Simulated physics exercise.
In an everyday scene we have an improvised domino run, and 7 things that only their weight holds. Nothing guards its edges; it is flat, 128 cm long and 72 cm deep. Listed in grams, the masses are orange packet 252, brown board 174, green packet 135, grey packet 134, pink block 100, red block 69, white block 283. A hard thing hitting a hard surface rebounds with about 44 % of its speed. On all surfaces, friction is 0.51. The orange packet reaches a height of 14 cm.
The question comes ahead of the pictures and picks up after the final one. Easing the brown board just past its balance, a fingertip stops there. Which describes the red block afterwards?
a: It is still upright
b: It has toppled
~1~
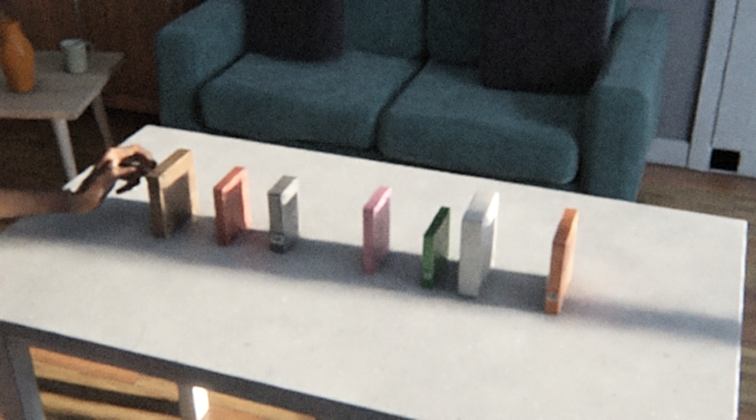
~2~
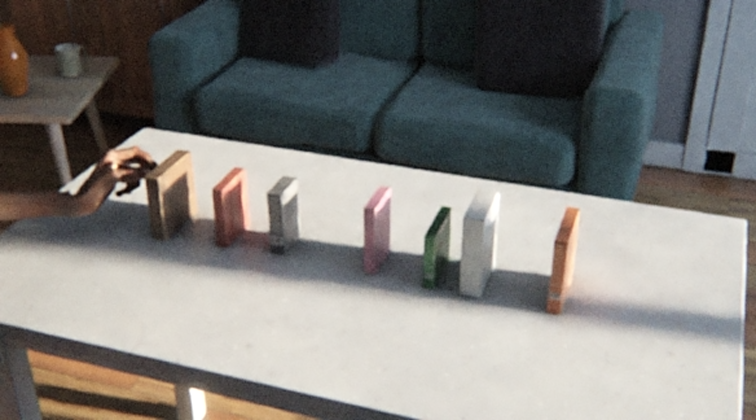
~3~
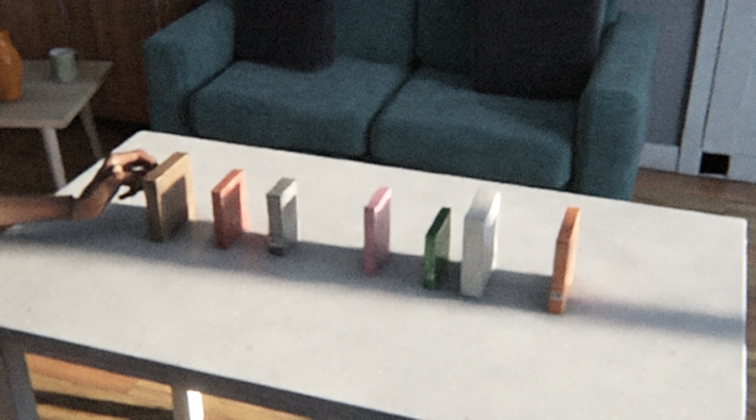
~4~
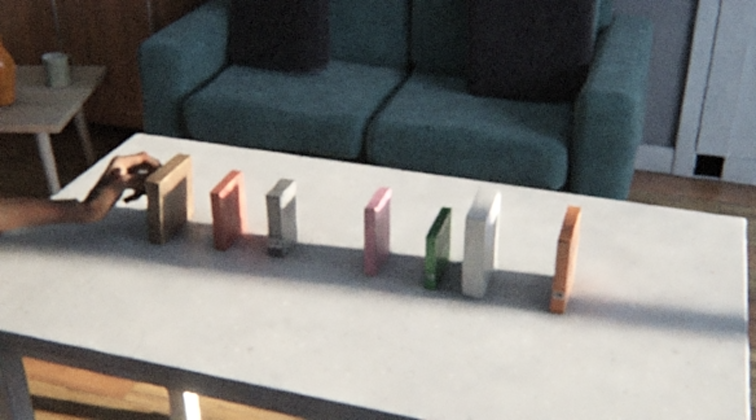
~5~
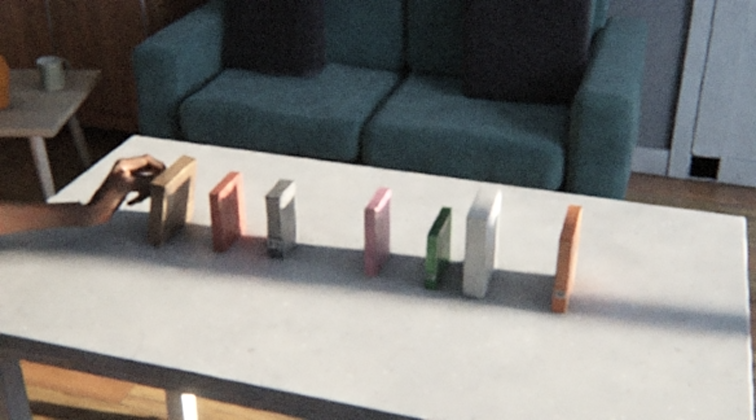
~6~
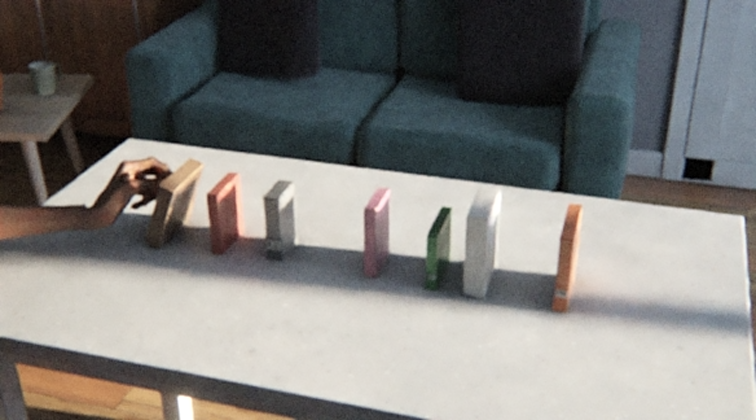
It has toppled.
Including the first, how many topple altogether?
Total: 3.
Then, 0.30 s after the last picture, brown board 76° over; red block leaning 52° near (255, 224); grey packet leaning 21°.
Then, 0.40 s after the last picture, brown board 80° over; red block leaning 73° near (263, 234); grey packet leaning 71°.
Then, 1.50 s after the last picture, brown board 80° over; red block on its side near (269, 243); grey packet on its side.
At rest, tipped over on the table, grey packet and red block; the other 3 in place, give or take 5 cm. Seen from the same camera at the end, red block near (269, 243).
